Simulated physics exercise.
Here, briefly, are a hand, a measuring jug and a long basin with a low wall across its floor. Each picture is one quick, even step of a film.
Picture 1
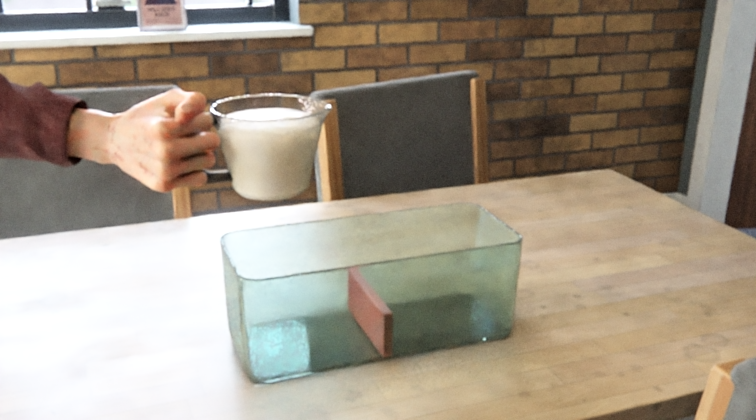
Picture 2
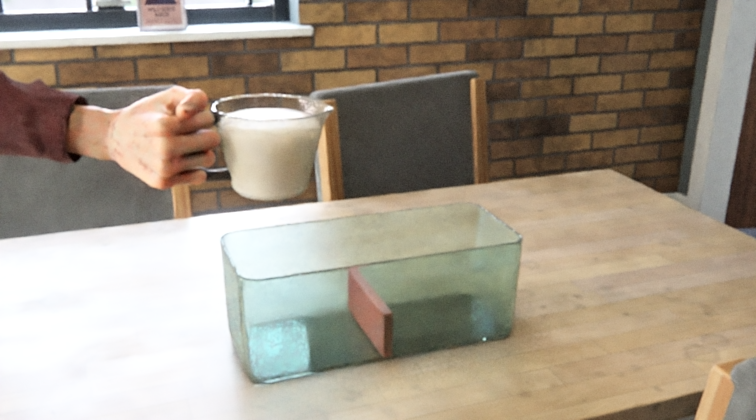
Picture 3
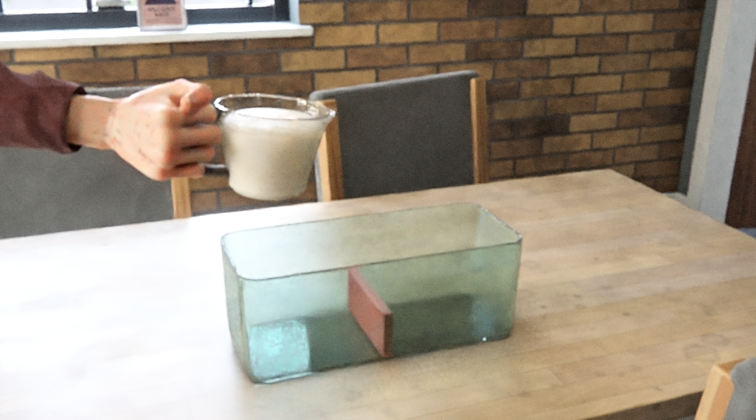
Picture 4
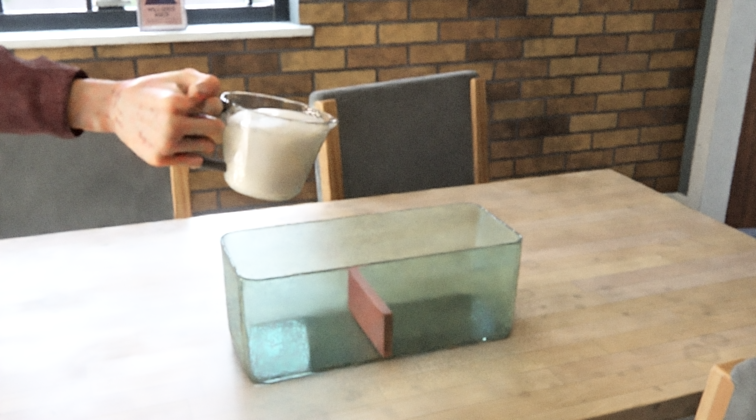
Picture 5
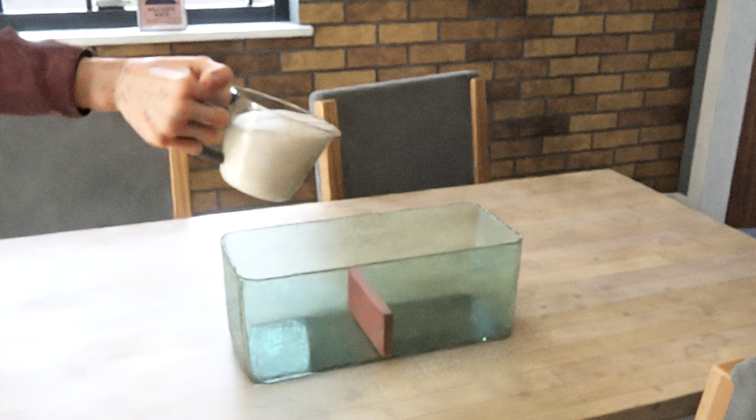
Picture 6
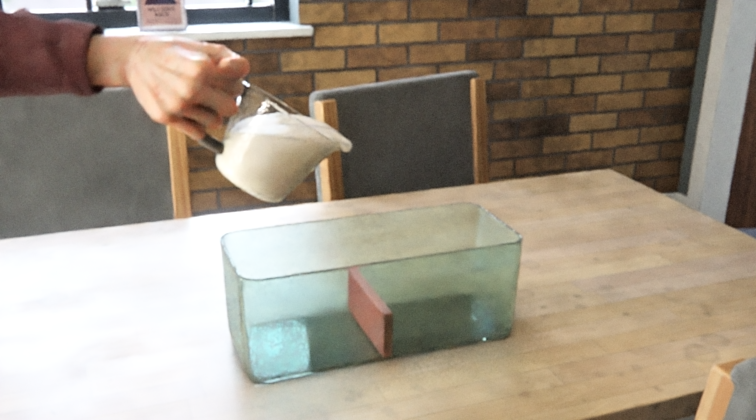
At first, a hand holds a glass jug of milky liquid nearly upright above a long, greenish glass basin with a low reddish wall across its floor. Then the hand tilts the jug steadily to the right, and the liquid reaches its lowered rim while the basin stays still.
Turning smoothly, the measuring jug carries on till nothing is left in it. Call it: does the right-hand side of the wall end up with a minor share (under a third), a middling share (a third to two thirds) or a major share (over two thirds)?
The right side gets a middling share.
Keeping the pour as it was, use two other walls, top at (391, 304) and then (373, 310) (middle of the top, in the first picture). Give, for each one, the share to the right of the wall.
It works out to around 25 per cent for the first and around 50 per cent for the second.
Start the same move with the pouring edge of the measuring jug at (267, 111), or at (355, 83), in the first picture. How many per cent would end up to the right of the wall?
About 5 per cent, then about 80 per cent.
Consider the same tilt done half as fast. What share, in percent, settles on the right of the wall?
It comes to 70 per cent or so.
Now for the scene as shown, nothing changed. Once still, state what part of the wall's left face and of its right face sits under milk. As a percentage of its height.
Left part: 20 per cent; right part: 20.
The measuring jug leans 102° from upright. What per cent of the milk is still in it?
Roughly 25 percent remains at that point.
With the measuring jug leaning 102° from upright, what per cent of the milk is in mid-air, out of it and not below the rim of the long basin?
Share out of both vessels: Approx. 25 %.
A moment on, the tilt is 102° and 25 per cent is still to pour, 12 is left of the wall and 37 right of it.
Next, the tilt is 118° and 0 per cent is still to pour, 52 is left of the wall and 46 right of it.
Then the tilt is 118° and 0 per cent is still to pour, 52 is left of the wall and 46 right of it.
Later the tilt is 118° and 0 per cent is still to pour, 52 is left of the wall and 47 right of it.
At rest 52 per cent lies left of the wall, 47 right of it and 1 outside.
